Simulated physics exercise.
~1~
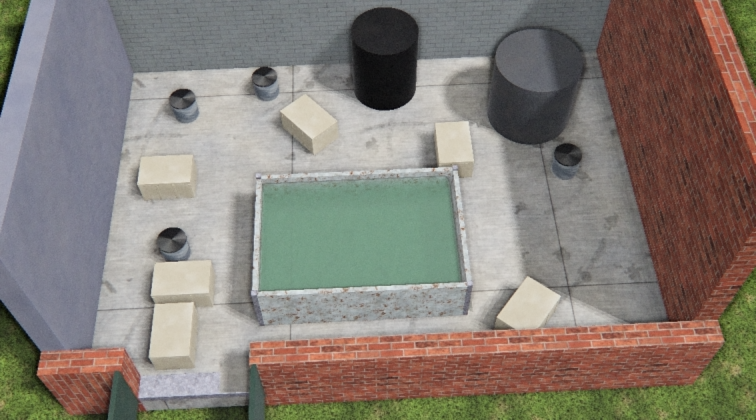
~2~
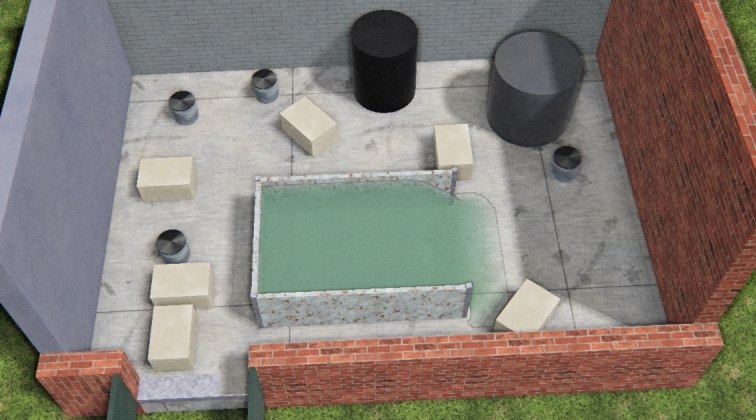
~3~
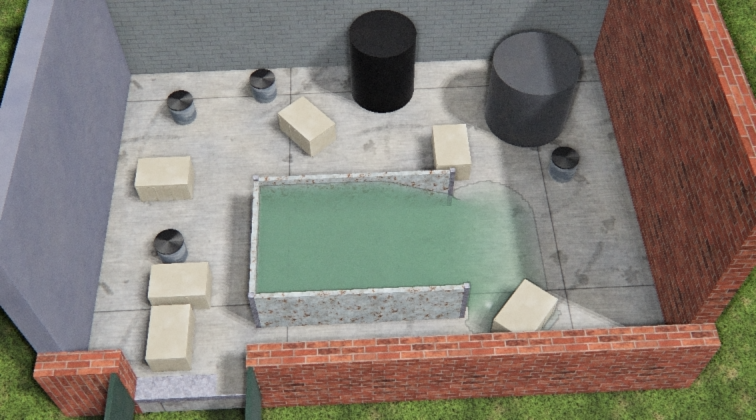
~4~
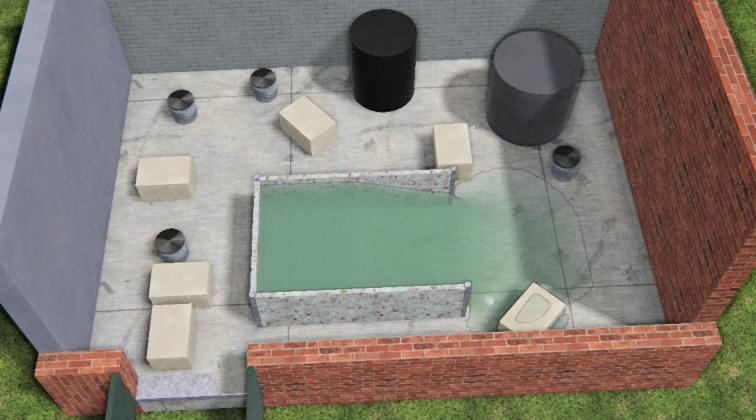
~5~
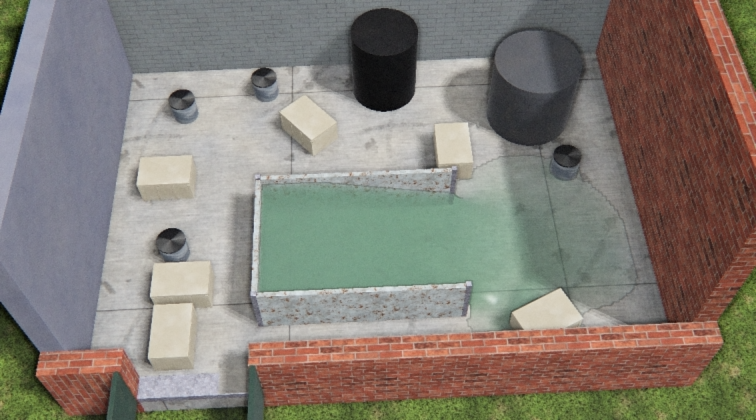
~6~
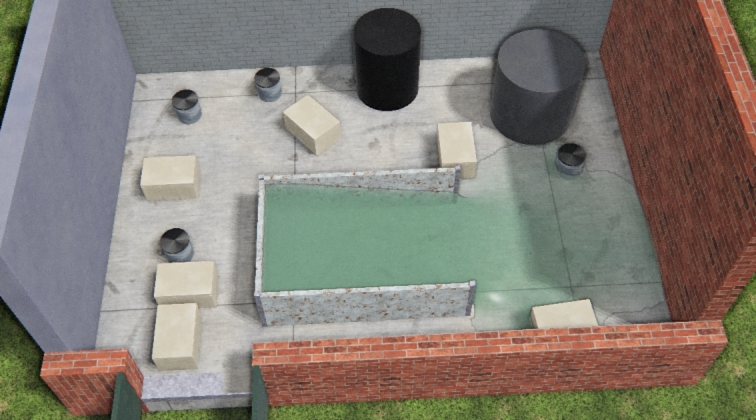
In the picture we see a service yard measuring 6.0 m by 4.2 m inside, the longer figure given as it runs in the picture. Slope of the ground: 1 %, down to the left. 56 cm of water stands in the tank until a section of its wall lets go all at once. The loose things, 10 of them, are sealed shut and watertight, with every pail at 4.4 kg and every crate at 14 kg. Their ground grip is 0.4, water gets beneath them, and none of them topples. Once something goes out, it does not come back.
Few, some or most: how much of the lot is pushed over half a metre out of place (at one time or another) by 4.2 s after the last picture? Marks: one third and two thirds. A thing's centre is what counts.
That comes to from one to two thirds.
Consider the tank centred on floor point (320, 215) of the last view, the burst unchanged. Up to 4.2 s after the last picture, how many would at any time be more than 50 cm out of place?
In that case 5 of them.
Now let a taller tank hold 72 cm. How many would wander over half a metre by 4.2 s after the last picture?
Then 6 of them.
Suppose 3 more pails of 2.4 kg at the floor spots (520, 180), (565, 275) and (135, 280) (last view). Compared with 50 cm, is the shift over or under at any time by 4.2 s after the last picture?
Well, in turn they are above that, above that and below that.
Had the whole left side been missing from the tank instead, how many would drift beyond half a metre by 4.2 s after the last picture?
Result: 7.
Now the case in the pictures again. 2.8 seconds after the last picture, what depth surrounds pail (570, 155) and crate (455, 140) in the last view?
Around 6 cm and 5 cm.
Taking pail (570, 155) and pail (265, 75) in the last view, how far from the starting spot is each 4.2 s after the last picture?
The first ends 300 centimetres from its start and the second 0 centimetres.
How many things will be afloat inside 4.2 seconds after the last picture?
I get 2.
Then, 0.4 s after the last picture 1 of 10 are over 50 cm from their spots; 0 afloat.
Then, 1.5 s after the last picture 2 of 10 are over 50 cm from their spots; 2 afloat.
Then, 2.8 s after the last picture 2 of 10 are over 50 cm from their spots; 1 afloat.
Then, 4.2 s after the last picture 3 of 10 are over 50 cm from their spots, and 4 have been at some point; 2 afloat.
